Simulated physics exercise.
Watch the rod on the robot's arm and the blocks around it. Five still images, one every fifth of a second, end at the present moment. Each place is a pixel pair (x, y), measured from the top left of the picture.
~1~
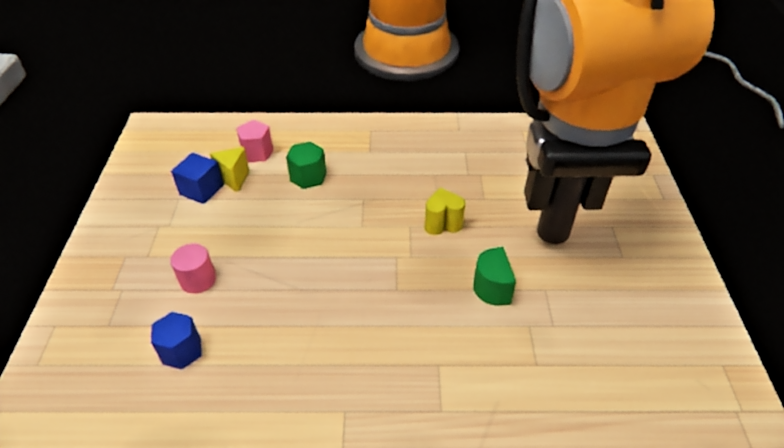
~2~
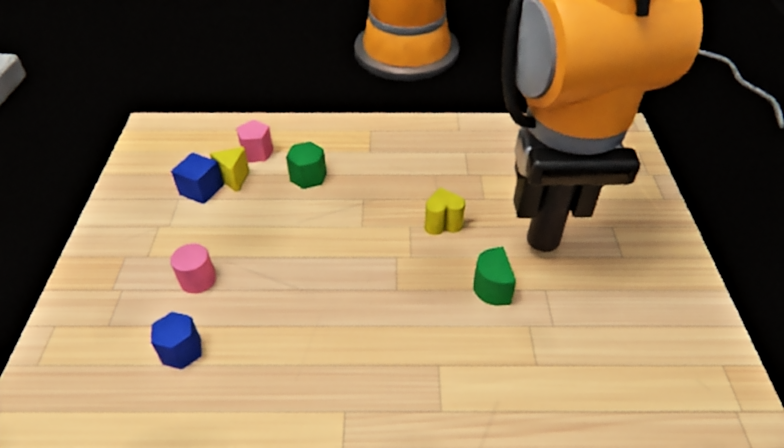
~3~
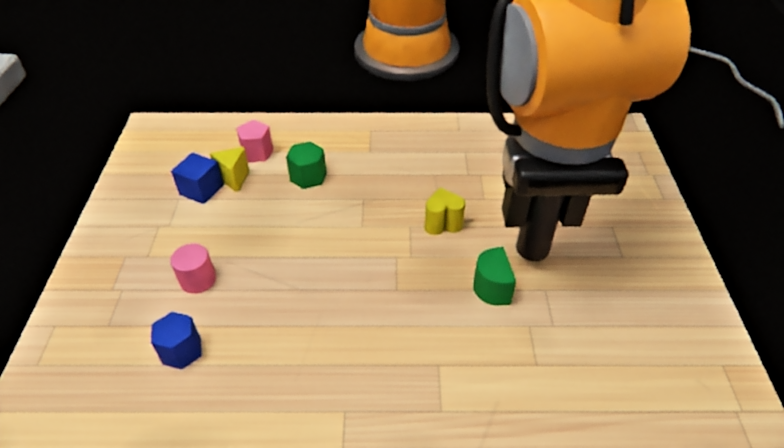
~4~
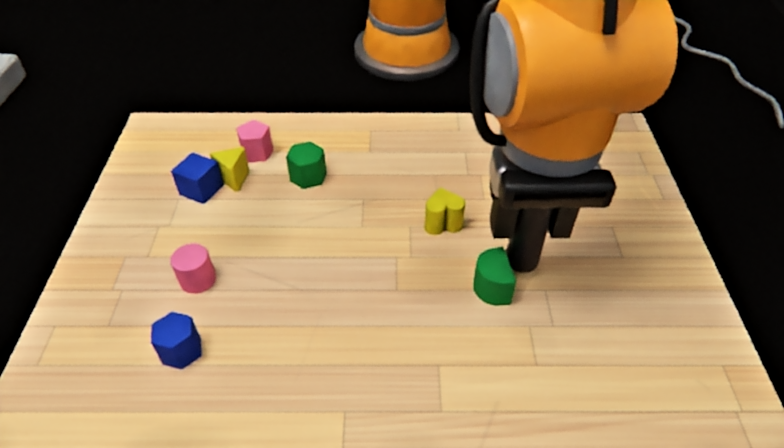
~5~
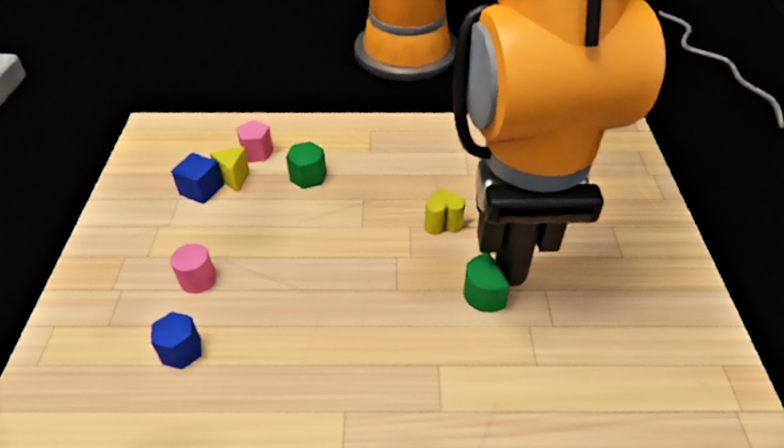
On a light wooden table scattered with small colored blocks, an orange robot arm moved its black rod toward the viewer and to the left, then nudged the green D-shaped block slightly left.
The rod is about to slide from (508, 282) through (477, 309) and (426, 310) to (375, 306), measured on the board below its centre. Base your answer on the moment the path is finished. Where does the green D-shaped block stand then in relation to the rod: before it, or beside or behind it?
I'd say it has come free.
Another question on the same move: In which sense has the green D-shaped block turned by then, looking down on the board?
It ends up turned anticlockwise.
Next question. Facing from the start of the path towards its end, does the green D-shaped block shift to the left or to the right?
With start-to-end as forward, it shifts left.
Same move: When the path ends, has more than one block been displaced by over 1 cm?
I'd say no.
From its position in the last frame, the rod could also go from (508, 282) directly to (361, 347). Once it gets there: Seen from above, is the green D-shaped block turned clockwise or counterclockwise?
It is turned anticlockwise.
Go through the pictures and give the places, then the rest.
Rod tip at (553, 233); block tops, yellow heart block at (445, 200); green D-shaped block at (496, 265), in the first picture.
Rod at (543, 240); blocks unchanged, in the second picture.
Rod at (532, 249); blocks unchanged, in the third picture.
Rod at (521, 260); blocks unchanged, in the fourth picture.
Rod at (510, 273); yellow heart block at (445, 200); green D-shaped block at (486, 272), in the fifth picture.
What follows on the original path. One third of the way, rod at (477, 301); green D-shaped block at (450, 300).
Two thirds of the way, rod at (426, 301); green D-shaped block at (412, 313), turned 55° anticlockwise.
At the end, rod at (374, 298); yellow heart block in place; green D-shaped block at (408, 315), turned 65° anticlockwise.
